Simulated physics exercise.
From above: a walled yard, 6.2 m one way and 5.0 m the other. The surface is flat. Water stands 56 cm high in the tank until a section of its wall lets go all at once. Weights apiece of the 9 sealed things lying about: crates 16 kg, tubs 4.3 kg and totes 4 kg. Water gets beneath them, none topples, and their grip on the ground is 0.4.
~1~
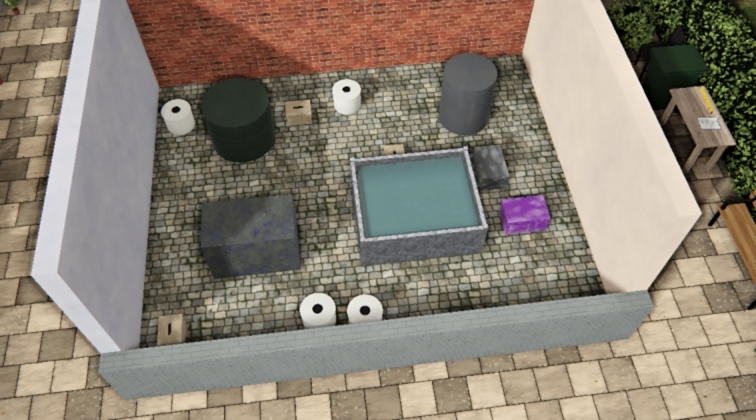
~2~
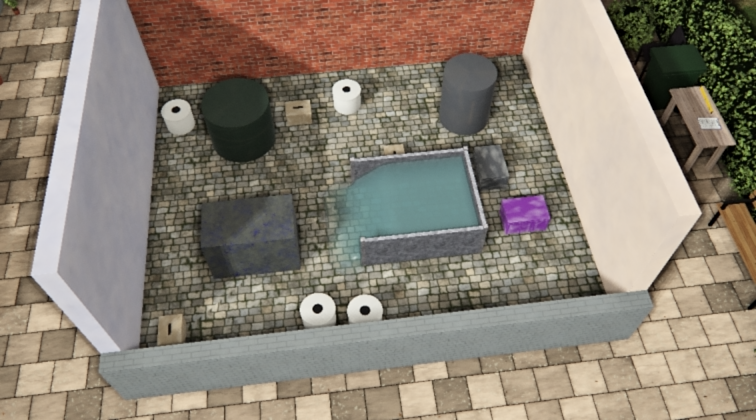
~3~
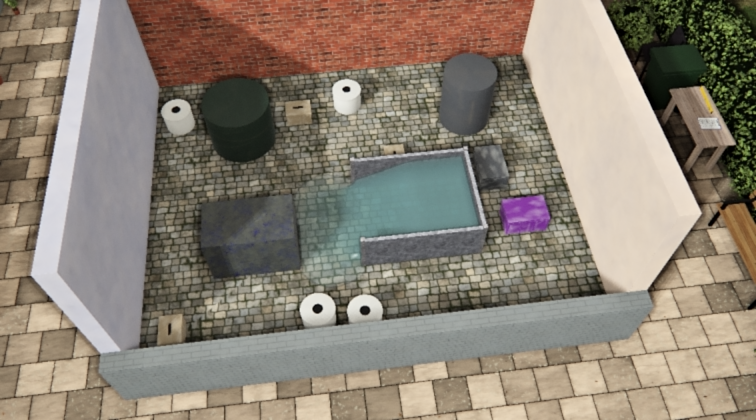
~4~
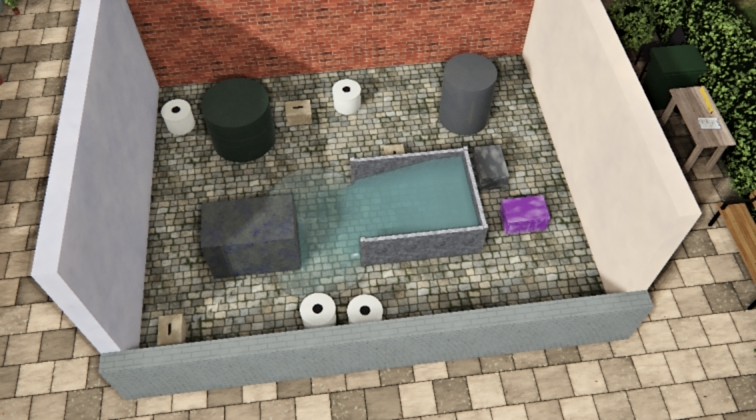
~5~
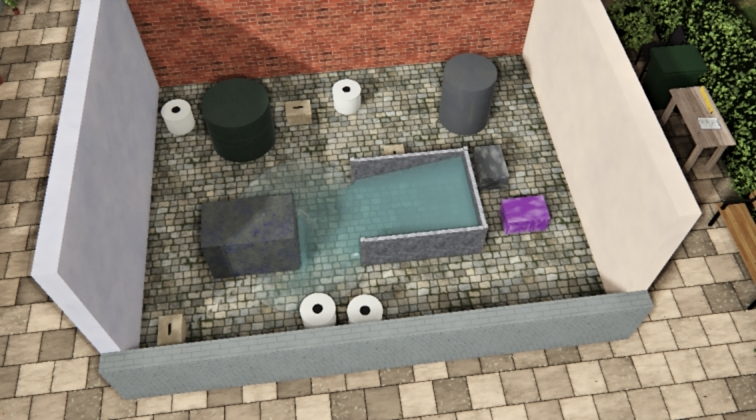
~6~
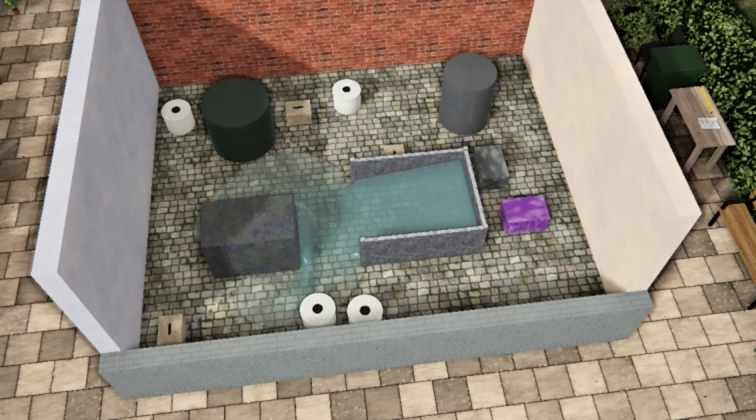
In a walled yard paved with small stones, water pours from the open left side of a raised rectangular tank, spreads left across the ground and flows around a dark block, while the surrounding objects stay in place.
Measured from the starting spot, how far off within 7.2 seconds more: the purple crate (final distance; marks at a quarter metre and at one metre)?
The purple crate barely shifts.
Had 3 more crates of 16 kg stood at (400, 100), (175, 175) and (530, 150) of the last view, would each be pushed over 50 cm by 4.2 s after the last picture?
In turn: Short of it, more, less.
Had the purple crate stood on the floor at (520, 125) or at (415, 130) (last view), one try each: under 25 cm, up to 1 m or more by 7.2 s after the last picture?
In turn: It barely shifts; it holds its place.
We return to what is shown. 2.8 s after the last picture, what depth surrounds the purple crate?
Roughly 0 cm.
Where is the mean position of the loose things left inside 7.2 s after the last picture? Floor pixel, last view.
At about (447, 177).
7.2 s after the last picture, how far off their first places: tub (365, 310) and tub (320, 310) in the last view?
In that order: 200 cm, 200 cm.
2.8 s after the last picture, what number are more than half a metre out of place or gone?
5 of them.
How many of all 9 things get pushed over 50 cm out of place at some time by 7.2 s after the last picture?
6 of them.
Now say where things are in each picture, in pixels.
The first picture shows the purple crate at (526, 209) rests on the ground; water covers 2.0 m2; 0 of 9 have shifted.
The second picture shows the purple crate at (526, 209), on the bottom; water covers 2.7 m2; 0 of 9 have shifted.
The third picture shows the purple crate at (526, 209), on the bottom; 3.6 m2 under water; 0 of 9 have shifted.
The fourth picture shows the purple crate at (526, 209) rests on the ground; 4.3 m2 under water; 0 of 9 have shifted.
The fifth picture shows the purple crate at (526, 209), on the bottom; water covers 5.3 m2; 0 of 9 have shifted.
The sixth picture shows the purple crate at (526, 209), on the bottom; water covers 6.3 m2; 0 of 9 have shifted.
Then, 0.9 s after the last picture the purple crate is near (526, 209), 0.0 m from its start, aground; 1 afloat.
Then, 2.8 s after the last picture the purple crate is near (526, 209), 0.0 m from its start, aground; 3 afloat.
Then, 4.8 s after the last picture the purple crate is near (526, 209), 0.0 m from its start, aground; 4 afloat.
Then, 7.2 s after the last picture the purple crate is near (526, 209), 0.0 m from its start, aground; 5 afloat.
